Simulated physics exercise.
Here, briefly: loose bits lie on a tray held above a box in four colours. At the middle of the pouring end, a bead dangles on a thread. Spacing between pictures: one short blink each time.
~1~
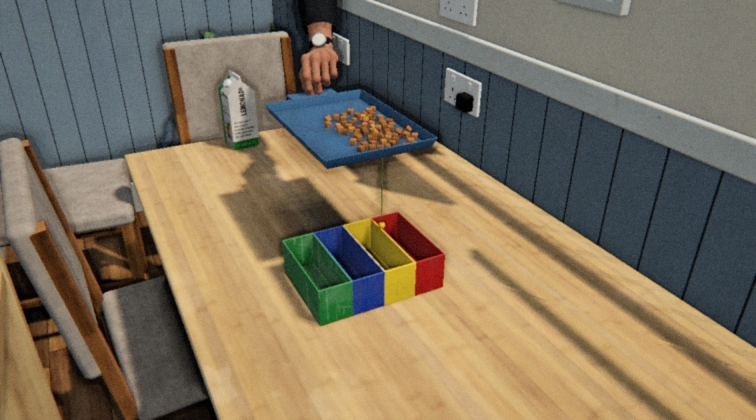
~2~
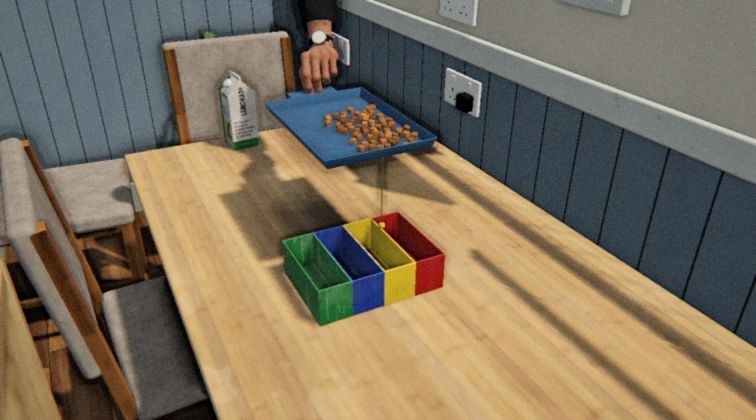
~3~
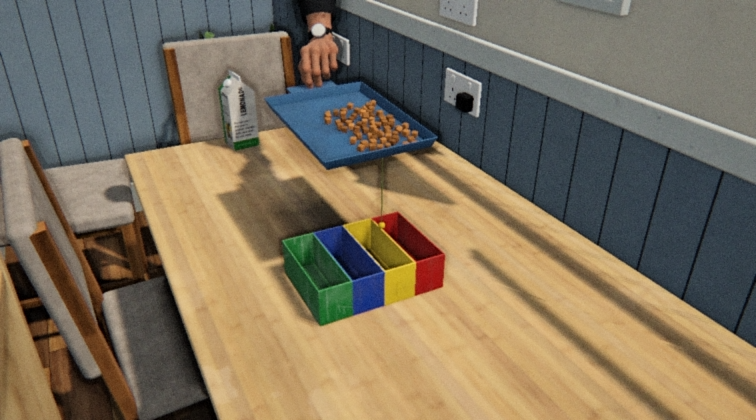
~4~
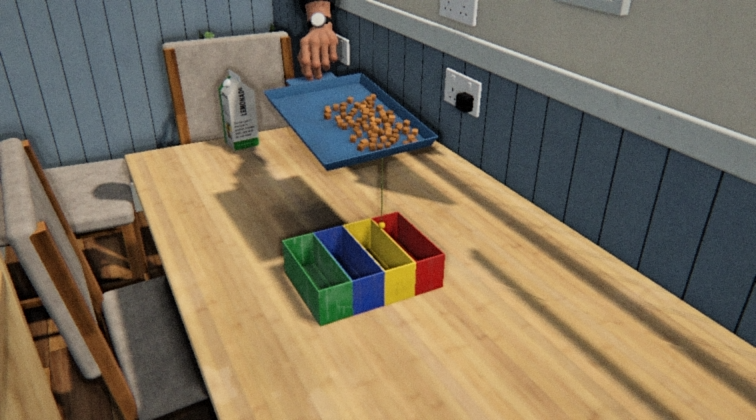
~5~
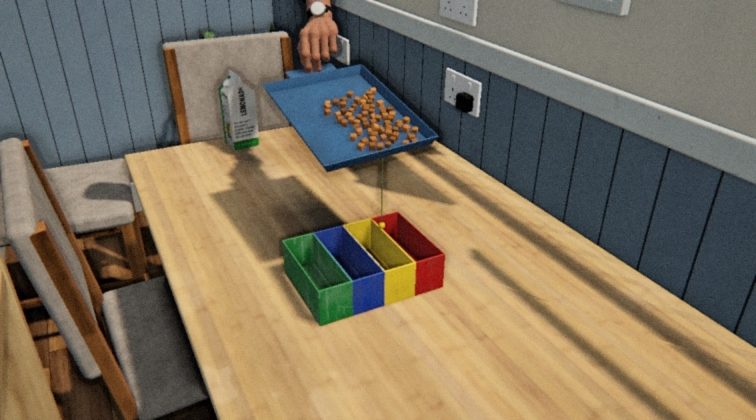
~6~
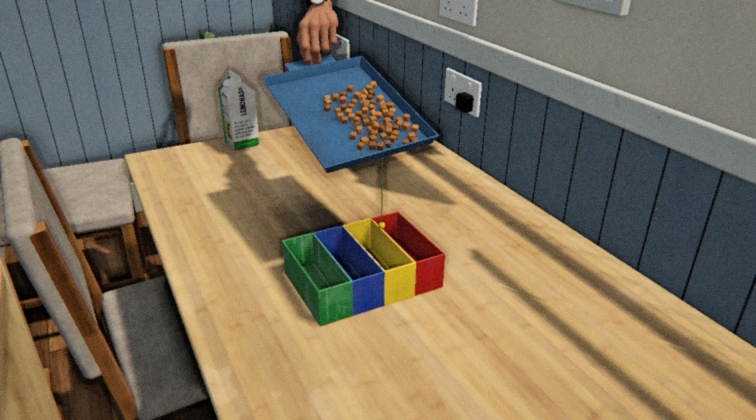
At a wooden table, a hand held a blue tray of small brown lumps above a box with green, blue, yellow and red sections, then gradually raised the tray's far end, tilting it slightly.
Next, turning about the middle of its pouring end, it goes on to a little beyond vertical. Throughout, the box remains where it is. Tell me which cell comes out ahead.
I would say the blue cell comes out ahead.
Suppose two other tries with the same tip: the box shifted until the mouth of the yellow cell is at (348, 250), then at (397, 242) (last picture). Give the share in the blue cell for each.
The first try gives 30 per cent, the second 30 per cent.
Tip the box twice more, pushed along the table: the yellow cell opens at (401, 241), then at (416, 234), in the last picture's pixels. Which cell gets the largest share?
For the first spot I'd say the green one, and for the second spot the green one.
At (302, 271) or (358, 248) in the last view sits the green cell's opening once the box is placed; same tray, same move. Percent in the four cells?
The first yields 100 per cent and the second 50 per cent.
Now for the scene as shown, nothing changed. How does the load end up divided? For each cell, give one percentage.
Final shares - green cell 20 percent, blue cell 50 percent, yellow cell 20 percent, red cell 10 percent.
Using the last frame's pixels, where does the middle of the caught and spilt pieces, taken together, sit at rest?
Close to (351, 287) in the last view.
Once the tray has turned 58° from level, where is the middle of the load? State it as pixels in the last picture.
I'd put the middle of the pieces at roughly (365, 147).
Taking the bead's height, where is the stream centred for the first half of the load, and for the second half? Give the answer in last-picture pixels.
(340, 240), then (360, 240).
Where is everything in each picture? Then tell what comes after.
The first frame shows corners of the pouring end near (327, 158) and (432, 137), level; middle of the load near (372, 127), brown sugar cubes; bead on its thread near (382, 226); green cell near (336, 300); blue cell near (369, 290); yellow cell near (400, 281); red cell near (430, 272).
The second frame shows corners of the pouring end near (327, 158) and (432, 137), level; middle of the load near (372, 126).
The third frame shows corners of the pouring end near (327, 159) and (432, 136), tipped barely, lowest at the left corner; middle of the load near (372, 124).
The fourth frame shows corners of the pouring end near (327, 161) and (432, 136), tipped a little, lowest at the left corner; middle of the load near (372, 120).
The fifth frame shows corners of the pouring end near (327, 162) and (433, 135), tipped a little, lowest at the left corner; middle of the load near (372, 116).
The sixth frame shows corners of the pouring end near (327, 164) and (433, 134), tipped a little, lowest at the left corner; middle of the load near (372, 113); green cell near (336, 300); blue cell near (369, 290); yellow cell near (400, 281); red cell near (430, 272).
Shortly afterwards, tray tipped steeply; all but a few on the tray; only a few falling or outside the box.
Next, tray tipped right over; near half on the tray; near a quarter in the blue cell; a little in the green cell; only a few in the yellow cell; near a quarter falling or outside the box.
Some moments later, tray tipped past a quarter turn; near half in the blue cell; near a quarter in the green cell; near a quarter in the yellow cell; a little in the red cell.
In the end, tray tipped past a quarter turn; near half in the blue cell; near a quarter in the green cell; near a quarter in the yellow cell; a little in the red cell.
